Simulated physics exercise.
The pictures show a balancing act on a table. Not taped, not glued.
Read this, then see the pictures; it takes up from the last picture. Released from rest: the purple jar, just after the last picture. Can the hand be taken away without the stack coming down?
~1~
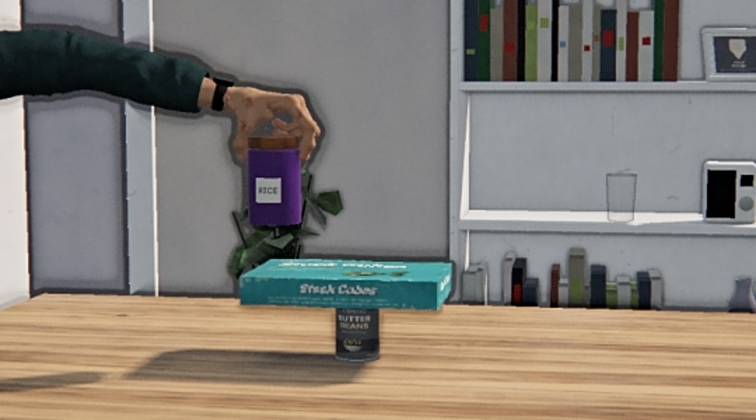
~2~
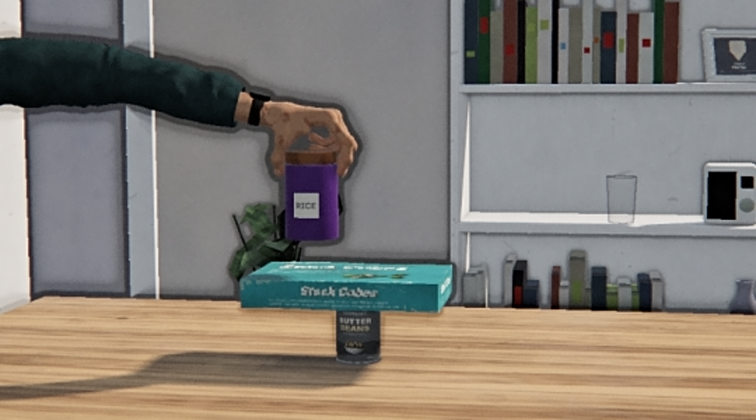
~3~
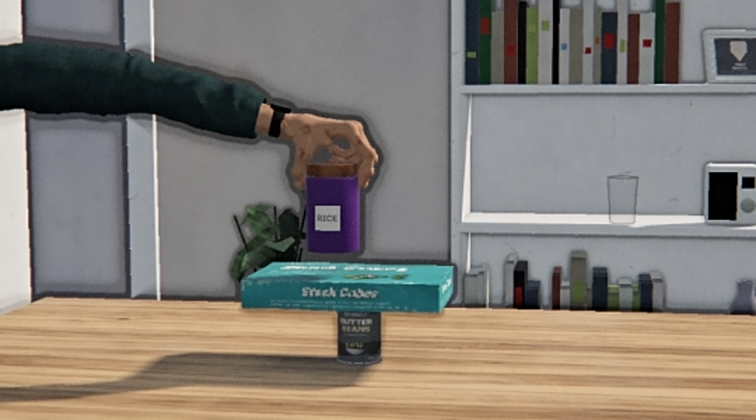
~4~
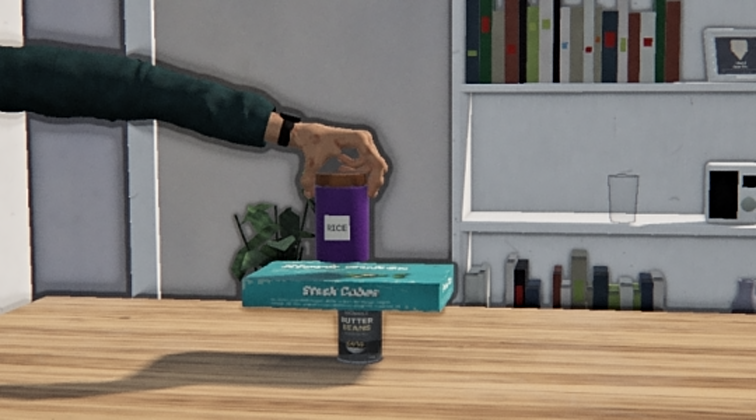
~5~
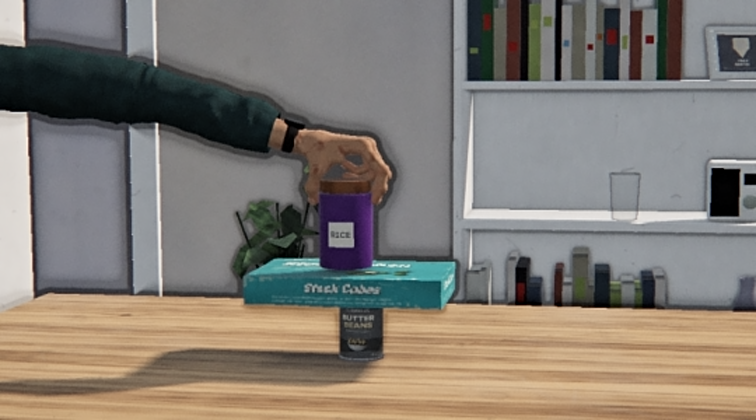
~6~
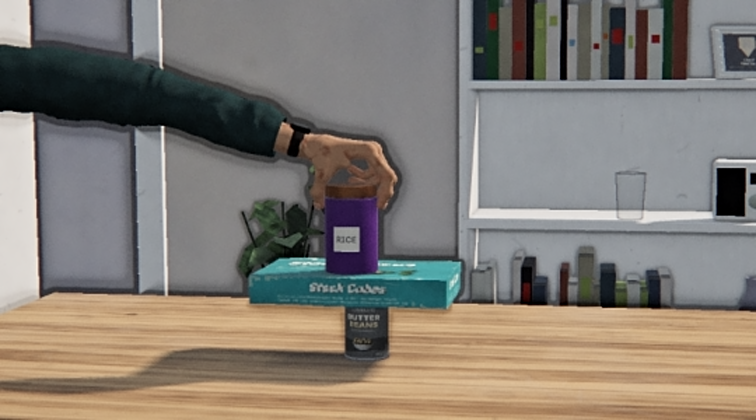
Yes. Stays put.
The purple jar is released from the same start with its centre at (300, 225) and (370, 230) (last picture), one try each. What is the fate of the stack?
First try: Topples; second try: Stands.
Then, 0.50 s later than the last frame, all is still.
Then, 1.30 s later than the last frame, purple jar resting near (351, 228).
When it is over, all 3 as before. End places, in pixels of the last picture, purple jar near (350, 228). The stack stays up.
